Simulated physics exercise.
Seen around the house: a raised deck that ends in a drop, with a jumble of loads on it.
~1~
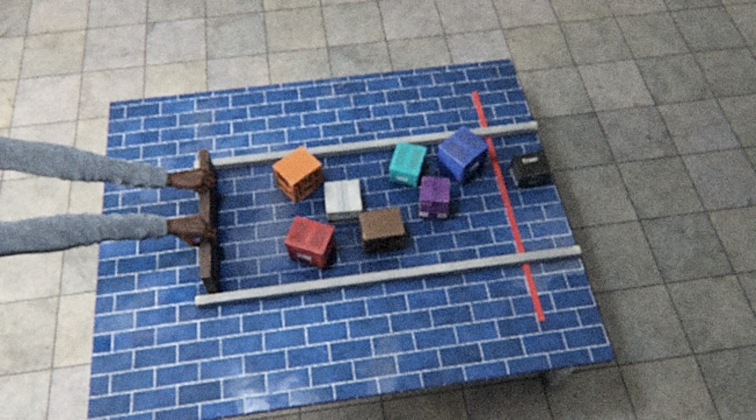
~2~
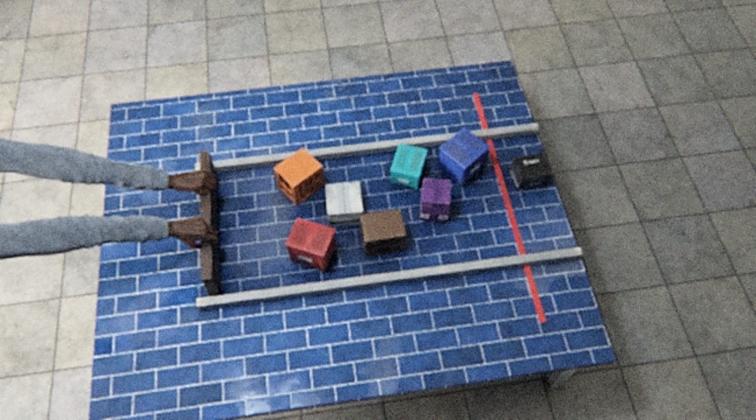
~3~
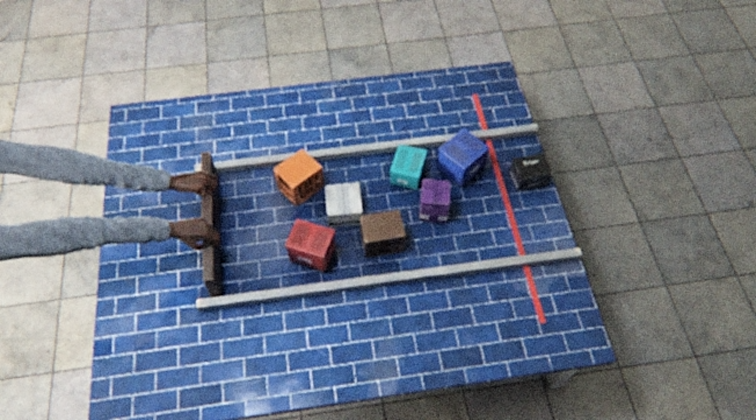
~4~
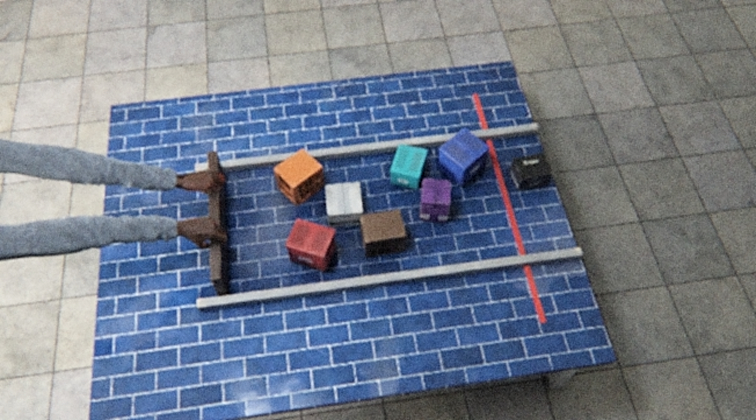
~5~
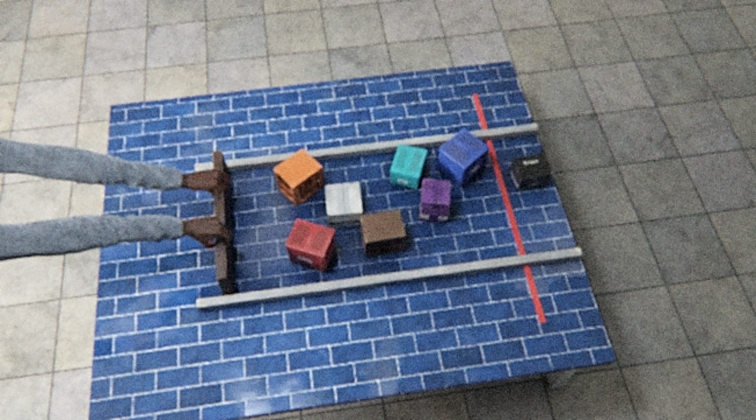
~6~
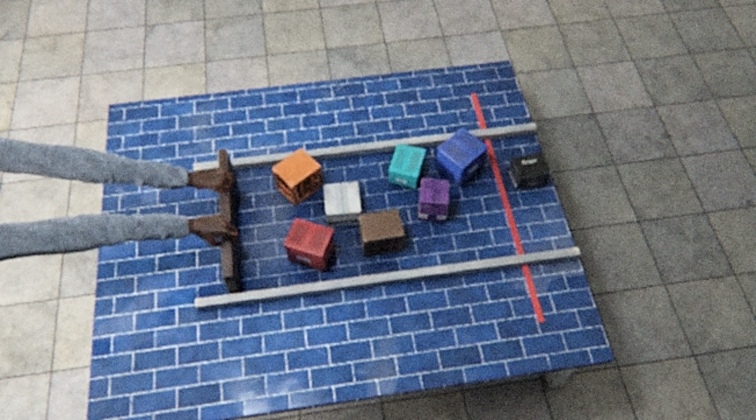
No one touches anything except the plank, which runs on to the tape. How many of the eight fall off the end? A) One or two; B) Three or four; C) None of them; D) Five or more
Option B: Three or four.
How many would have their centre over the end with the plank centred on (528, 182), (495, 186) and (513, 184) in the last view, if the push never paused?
Respectively, 5, 2 and 5.
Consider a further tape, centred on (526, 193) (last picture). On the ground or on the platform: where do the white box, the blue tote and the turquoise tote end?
Result - white box: Remains in place; blue tote: Drops; turquoise tote: Drops.
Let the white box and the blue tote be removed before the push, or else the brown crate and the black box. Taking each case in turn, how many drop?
You'd see 2 fallen, and 1 in the other try.
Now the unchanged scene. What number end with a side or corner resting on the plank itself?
I count 3 of them.
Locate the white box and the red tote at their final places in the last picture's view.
Going in order: First (521, 185), then (533, 210).
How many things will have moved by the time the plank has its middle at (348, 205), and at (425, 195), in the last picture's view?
By then 4, and later 8.
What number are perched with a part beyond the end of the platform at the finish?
It would come to 2.
Soon after, none off yet; black box at rest near (529, 171); blue tote at rest near (461, 158); purple parcel at rest near (434, 201).
Then, none off yet; black box at rest near (529, 171); blue tote moved a little near (471, 157); purple parcel moved a little near (438, 197).
Further on, none off yet; black box moved a little near (539, 181); blue tote moved well along near (530, 152); purple parcel moved well along near (503, 187).
At rest, the number that fall off is three or four; fallen, brown crate, blue tote and black box.
